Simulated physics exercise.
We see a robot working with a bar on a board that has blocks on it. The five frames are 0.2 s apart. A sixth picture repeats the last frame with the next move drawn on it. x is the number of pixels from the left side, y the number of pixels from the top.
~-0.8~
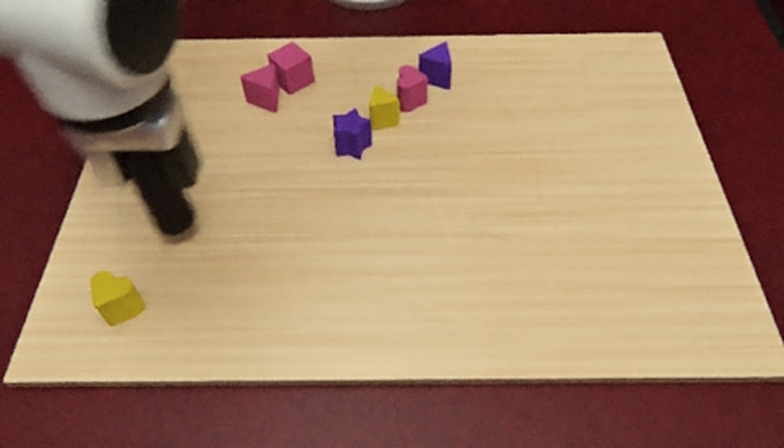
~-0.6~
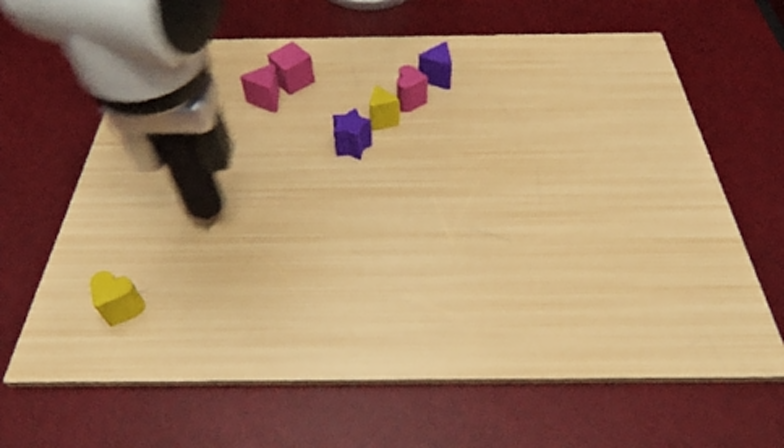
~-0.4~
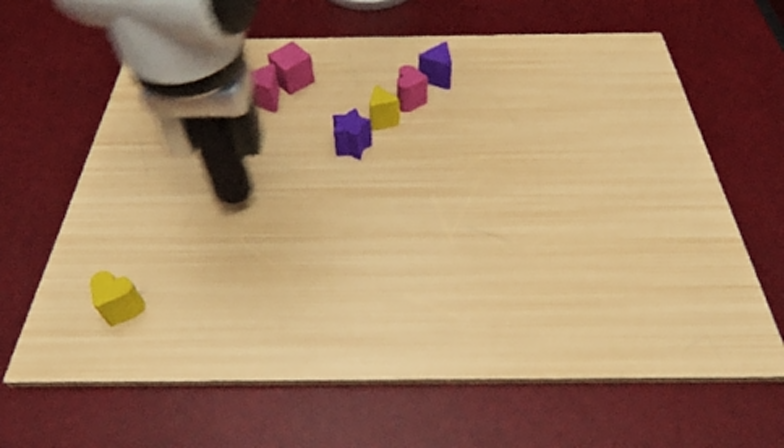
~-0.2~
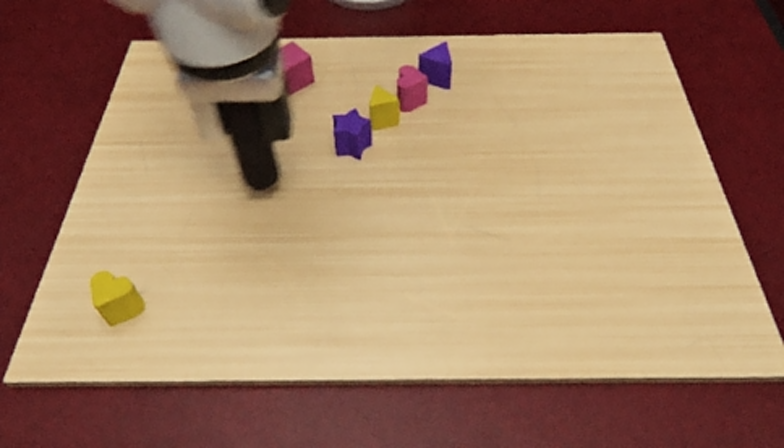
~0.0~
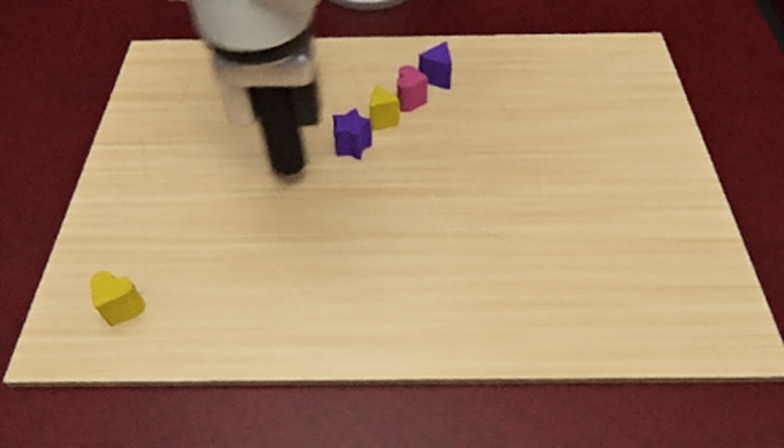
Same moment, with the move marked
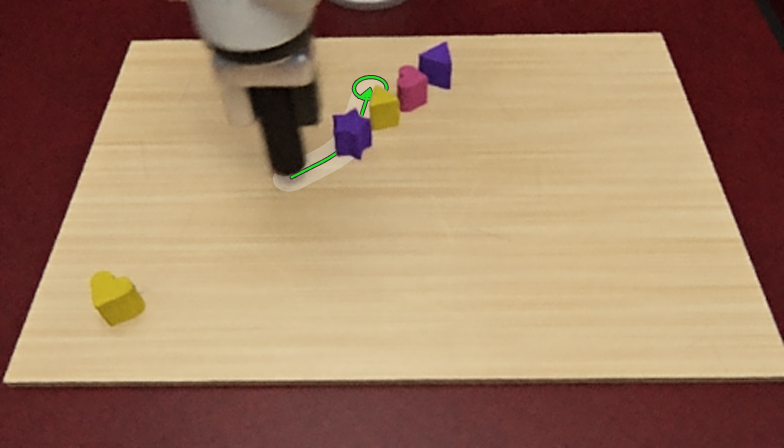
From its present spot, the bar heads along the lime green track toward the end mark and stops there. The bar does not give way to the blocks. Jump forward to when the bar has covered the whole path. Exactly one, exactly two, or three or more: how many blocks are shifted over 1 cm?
Three or more blocks move more than 1 cm.
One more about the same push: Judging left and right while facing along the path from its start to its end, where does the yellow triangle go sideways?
It's going to go right.
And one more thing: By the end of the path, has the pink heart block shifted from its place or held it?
The pink heart block changes place.
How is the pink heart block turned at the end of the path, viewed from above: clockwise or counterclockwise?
From above, counter-clockwise.
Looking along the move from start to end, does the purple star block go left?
No
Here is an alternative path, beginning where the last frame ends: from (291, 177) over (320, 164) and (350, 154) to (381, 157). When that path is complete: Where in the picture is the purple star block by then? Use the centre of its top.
The answer is (387, 109).
Path on the board, from (291, 177) by way of (336, 154) and (360, 121) to (370, 88).
On the path given first. One third of the way, bar (334, 138); purple star block (365, 112); yellow triangle (384, 95).
Two thirds of the way, bar (359, 105); purple star block (389, 100), turned 20° clockwise; yellow triangle (409, 85), turned 25° anticlockwise; pink heart block (420, 68), turned 20° anticlockwise.
At the end, bar (369, 72); purple star block (389, 98), turned 30° clockwise; yellow triangle (413, 86), turned 30° anticlockwise; pink heart block (421, 68), turned 20° anticlockwise; purple triangle in place.
